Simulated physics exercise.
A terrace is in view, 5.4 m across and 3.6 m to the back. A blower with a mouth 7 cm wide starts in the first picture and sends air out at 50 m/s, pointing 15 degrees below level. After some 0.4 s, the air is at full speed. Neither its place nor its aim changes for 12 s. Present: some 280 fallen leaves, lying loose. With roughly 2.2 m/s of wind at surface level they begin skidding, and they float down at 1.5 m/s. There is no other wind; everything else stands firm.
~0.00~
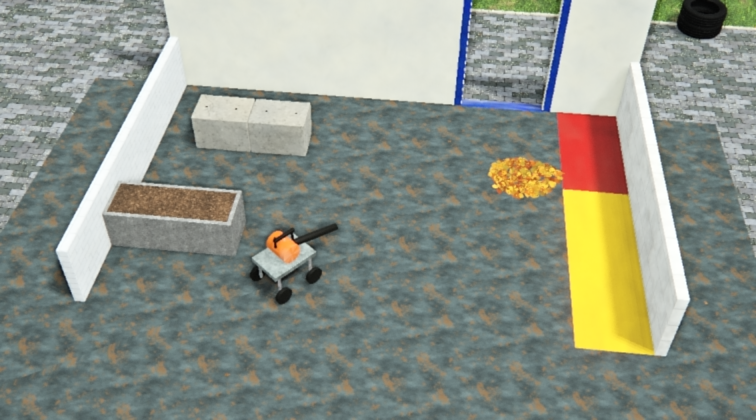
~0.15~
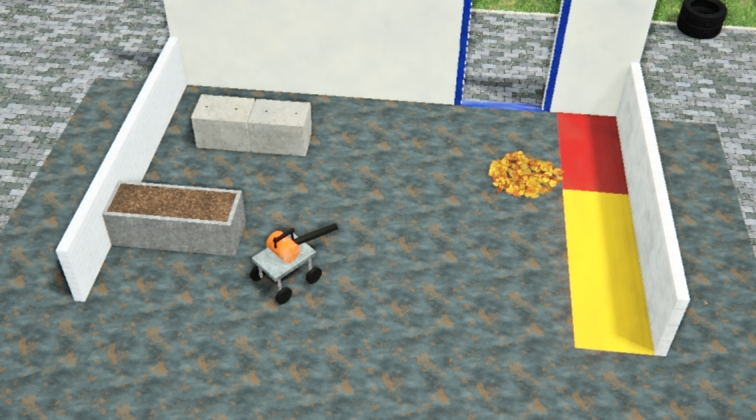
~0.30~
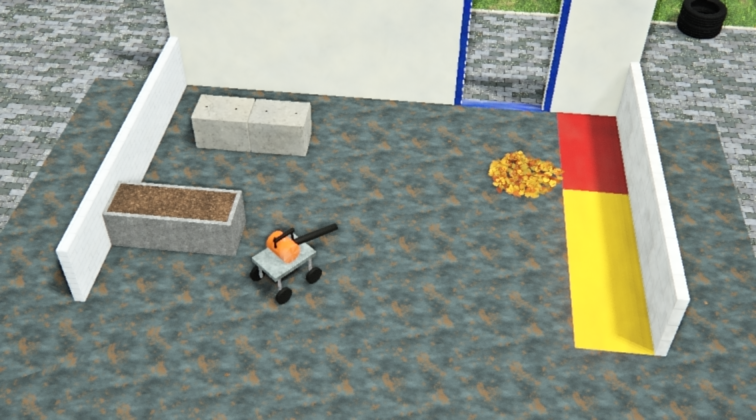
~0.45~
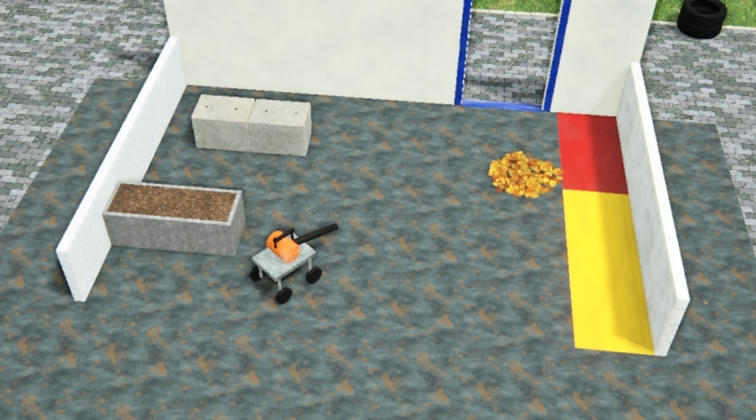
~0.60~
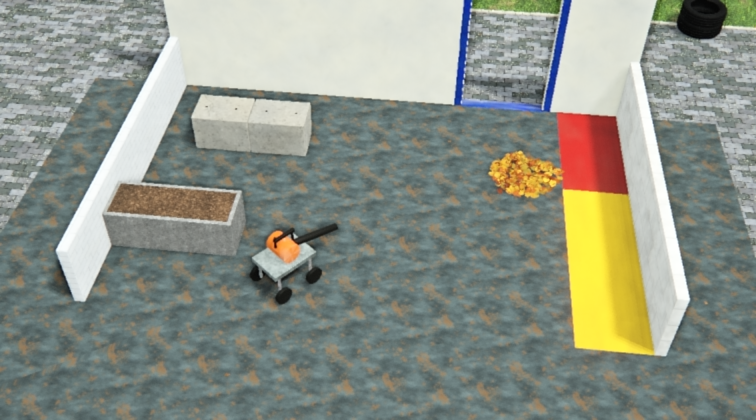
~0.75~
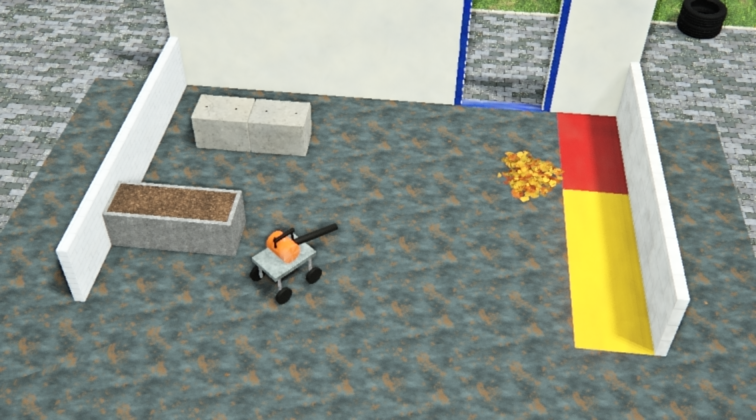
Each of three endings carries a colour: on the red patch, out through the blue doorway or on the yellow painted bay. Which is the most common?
Red.
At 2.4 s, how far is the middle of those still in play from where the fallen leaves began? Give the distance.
Roughly 1.4 m from where they started.
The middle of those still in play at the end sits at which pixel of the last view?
The middle lands close to (620, 144) in pixels.
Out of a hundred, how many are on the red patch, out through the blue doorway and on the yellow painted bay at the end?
I'd put it at around 100 % for red, 0 % for blue and 0 % for yellow.
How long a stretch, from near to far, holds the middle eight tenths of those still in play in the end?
Spread: Approx. 0.8 m.
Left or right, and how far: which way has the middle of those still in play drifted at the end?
Net drift: Rightward, close to 1.2 m.
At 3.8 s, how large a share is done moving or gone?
I would put it at around 70 %.
After 2.4 s the count stands so, 0 % are out through the blue doorway, 0 % on the yellow painted bay and 98 % on the red patch; the middle of those still in play is near (618, 147).
After 3.8 s the count stands so, 0 % are out through the blue doorway, 0 % on the yellow painted bay and 99 % on the red patch; the middle of those still in play is near (620, 144).
After 6.6 s the count stands so, 0 % are out through the blue doorway, 0 % on the yellow painted bay and 99 % on the red patch; the middle of those still in play is near (620, 144).
After 12.0 s, at the end, 0 % are out through the blue doorway, 0 % on the yellow painted bay and 99 % on the red patch; the middle of those still in play is near (620, 144).
